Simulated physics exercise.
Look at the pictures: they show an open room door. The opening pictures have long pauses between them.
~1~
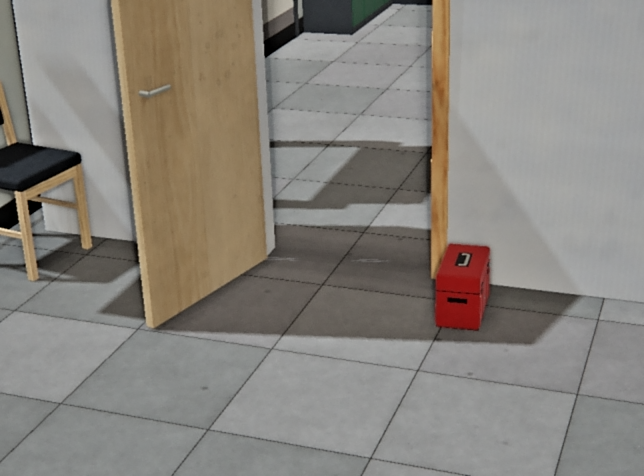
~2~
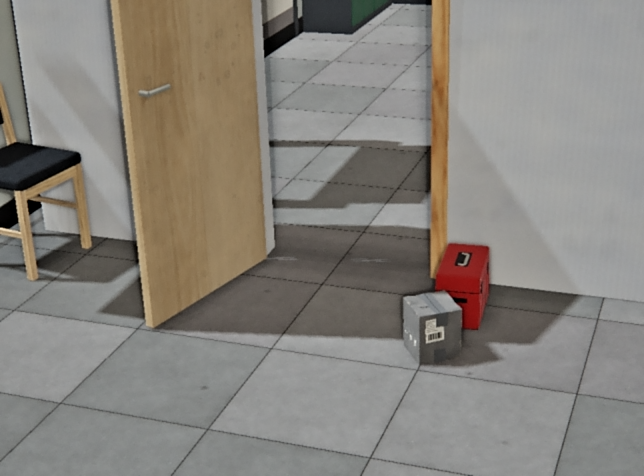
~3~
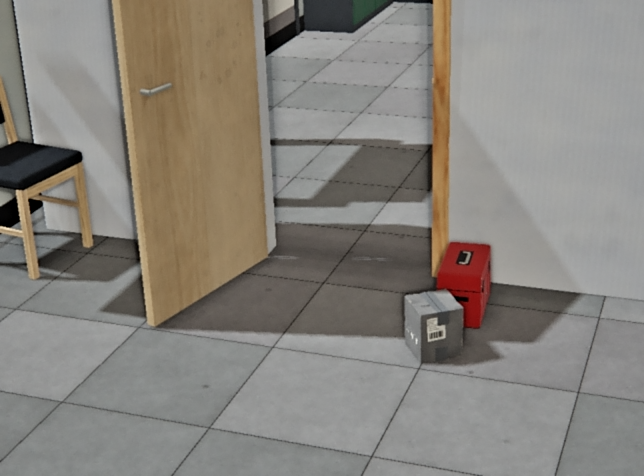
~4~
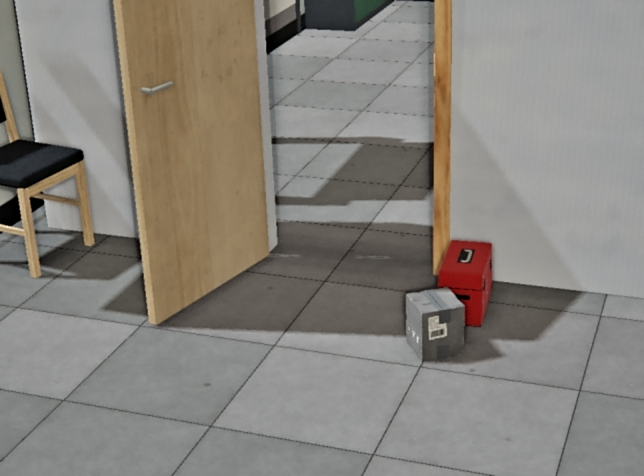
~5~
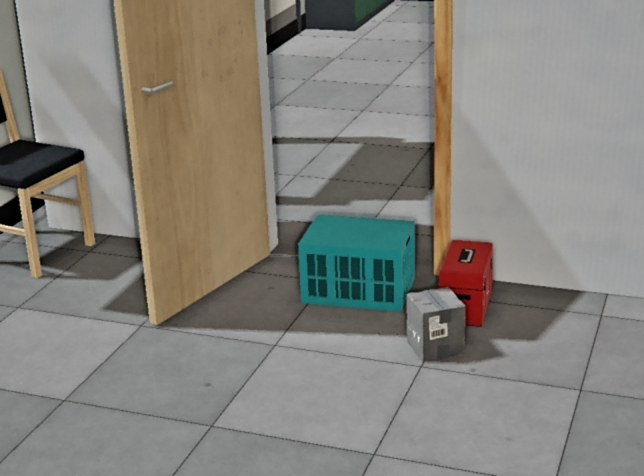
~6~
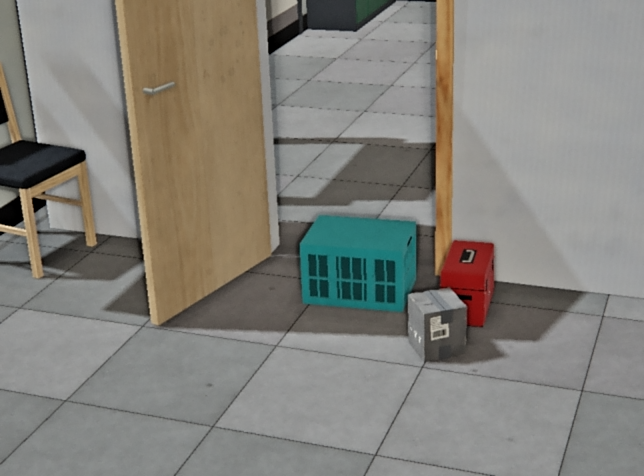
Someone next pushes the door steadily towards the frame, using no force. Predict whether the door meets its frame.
Turns out the door can't touch the frame at all.
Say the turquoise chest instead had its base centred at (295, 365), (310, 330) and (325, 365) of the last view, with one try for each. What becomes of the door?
The door finishes its swing the first time, is obstructed the second time and finishes its swing the third time.
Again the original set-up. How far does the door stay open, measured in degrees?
About 55°.
Then, 0.60 s after the last picture, open by 94°.
Then, 1.10 s after the last picture, open by 76°.
Then, 1.50 s after the last picture, open by 60°.
At rest, open by 53°; all 3 in place. Seen from the same camera at the end, turquoise chest near (361, 262).
